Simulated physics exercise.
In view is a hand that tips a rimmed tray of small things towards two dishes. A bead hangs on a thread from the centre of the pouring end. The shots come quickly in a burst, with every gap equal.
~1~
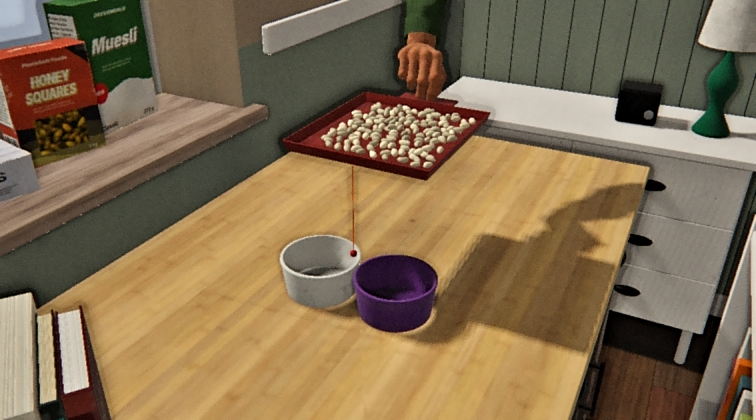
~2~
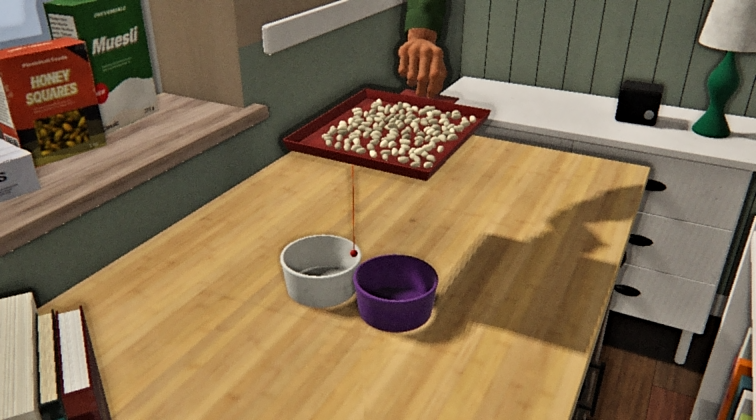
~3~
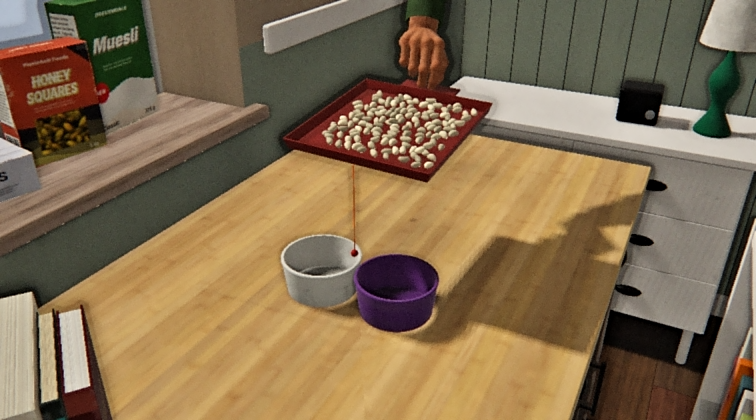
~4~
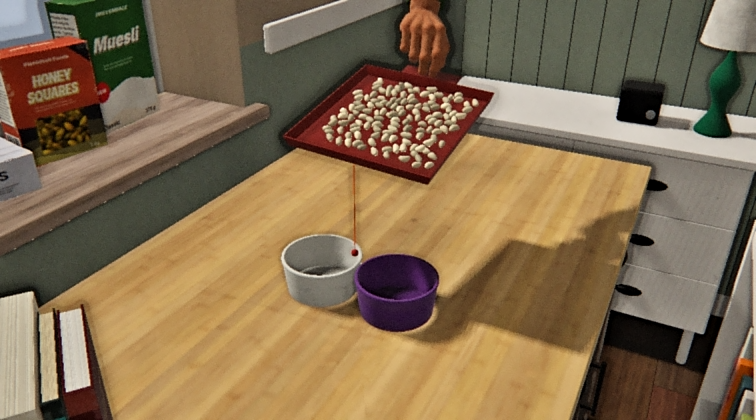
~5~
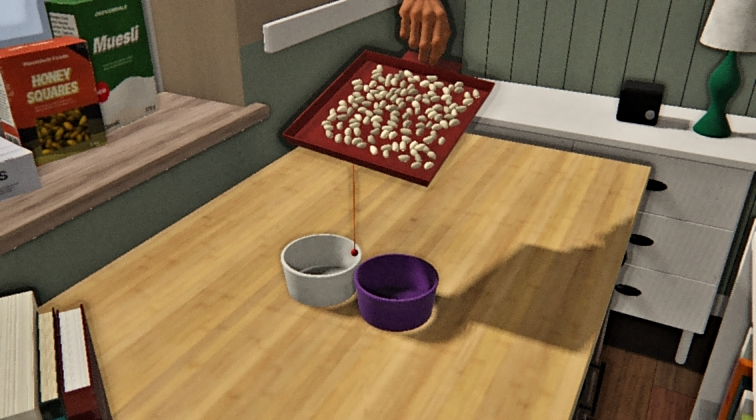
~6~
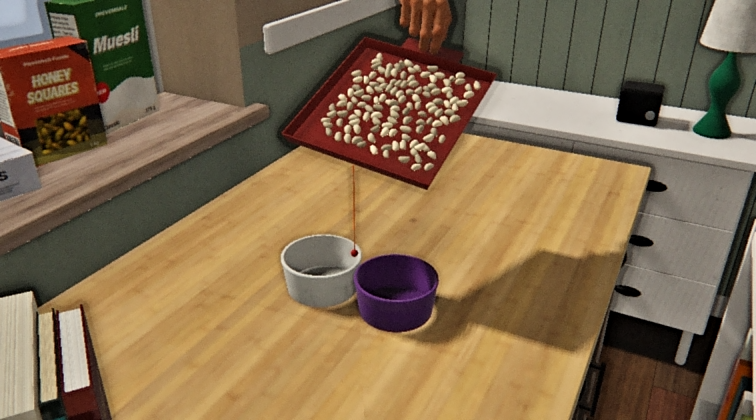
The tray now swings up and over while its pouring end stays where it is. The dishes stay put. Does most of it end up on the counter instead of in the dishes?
Most likely the dishes will collect the majority of it.
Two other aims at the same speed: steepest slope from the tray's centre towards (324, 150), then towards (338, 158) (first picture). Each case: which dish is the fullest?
Place one gives the leftmost dish, place two gives the leftmost dish.
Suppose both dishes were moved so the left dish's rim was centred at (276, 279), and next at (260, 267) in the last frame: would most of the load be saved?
Short of half, then Short of half.
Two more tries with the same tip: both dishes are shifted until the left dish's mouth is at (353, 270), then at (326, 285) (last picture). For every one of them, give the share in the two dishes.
80 and 50 %.
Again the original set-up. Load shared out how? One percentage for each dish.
About 0 % ends in the left dish and about 70 % in the right dish.
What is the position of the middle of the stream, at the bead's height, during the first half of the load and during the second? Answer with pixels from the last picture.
First part (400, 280), rest (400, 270).
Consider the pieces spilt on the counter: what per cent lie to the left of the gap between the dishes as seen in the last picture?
Close to 50 per cent.
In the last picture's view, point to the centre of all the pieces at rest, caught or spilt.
Close to (394, 313) in the last view.
Shortly afterwards, tray tipped steeply; all but a few on the tray; a little in the air.
Next, tray tipped past a quarter turn; a little on the tray; near a third in the right dish; near a quarter outside both; near a third in the air.
Some moments later, tray tipped past a quarter turn; near two thirds in the right dish; near a third outside both.
In the end, tray tipped past a quarter turn; near two thirds in the right dish; none at all in the left dish; near a third outside both.
